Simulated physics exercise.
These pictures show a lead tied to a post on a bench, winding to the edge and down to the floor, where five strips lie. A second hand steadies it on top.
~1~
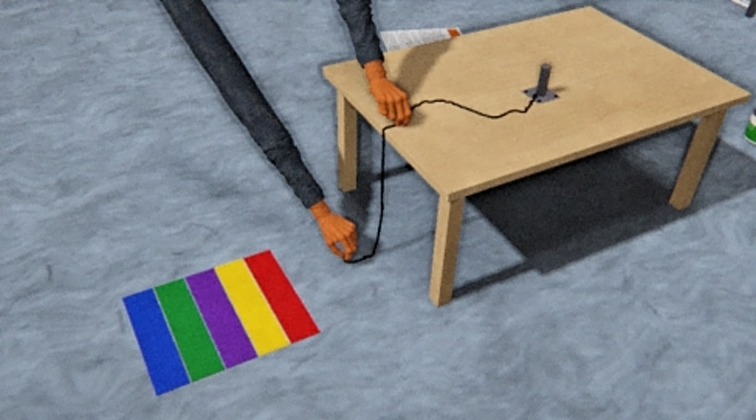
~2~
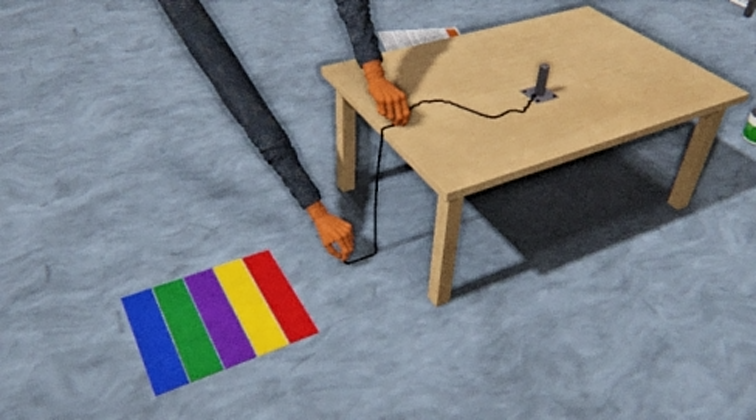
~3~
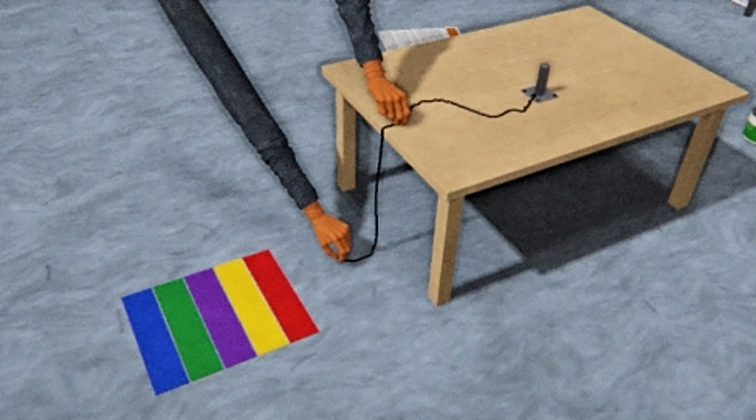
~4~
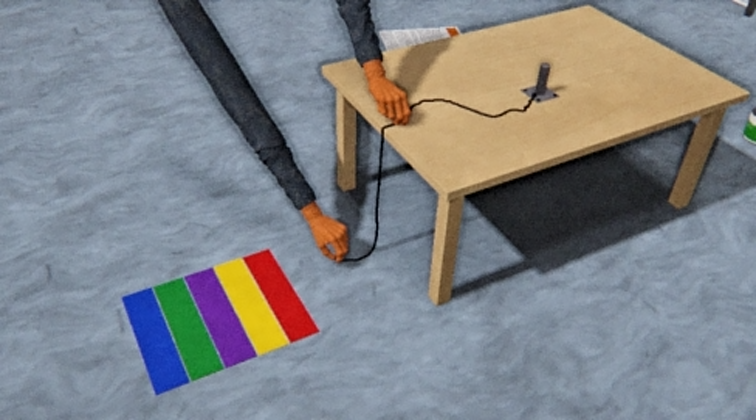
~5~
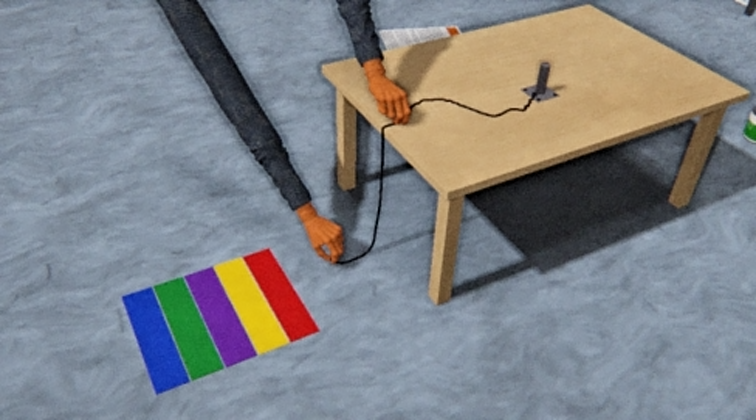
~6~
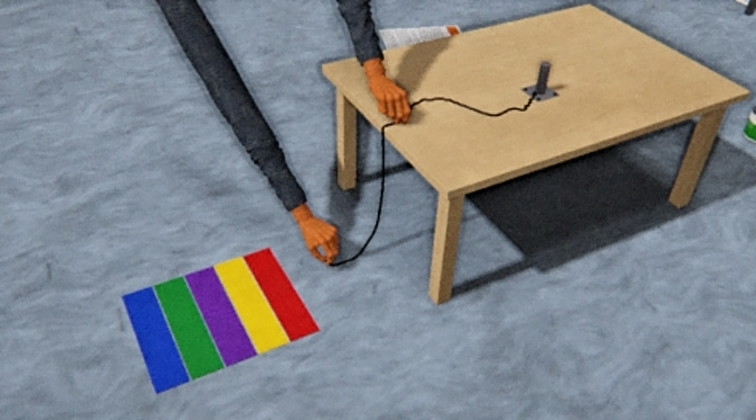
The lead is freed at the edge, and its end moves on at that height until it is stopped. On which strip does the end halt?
The end stops over the green strip.
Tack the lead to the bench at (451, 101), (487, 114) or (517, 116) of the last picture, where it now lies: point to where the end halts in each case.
Near (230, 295), (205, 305) and (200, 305).
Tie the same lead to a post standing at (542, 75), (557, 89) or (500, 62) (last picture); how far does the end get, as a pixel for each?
Try by try, around (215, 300), (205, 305) and (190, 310).
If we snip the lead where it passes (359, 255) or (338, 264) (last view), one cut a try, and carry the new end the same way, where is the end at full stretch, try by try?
Near (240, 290) and (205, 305).
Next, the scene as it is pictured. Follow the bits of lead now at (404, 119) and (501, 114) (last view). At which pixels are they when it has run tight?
Near (360, 150) and (477, 107).
Soon after, end near (237, 292); over yellow.
Then, end near (204, 304); over purple.
At full stretch, end near (182, 311); over green. It gets as far as the green strip.
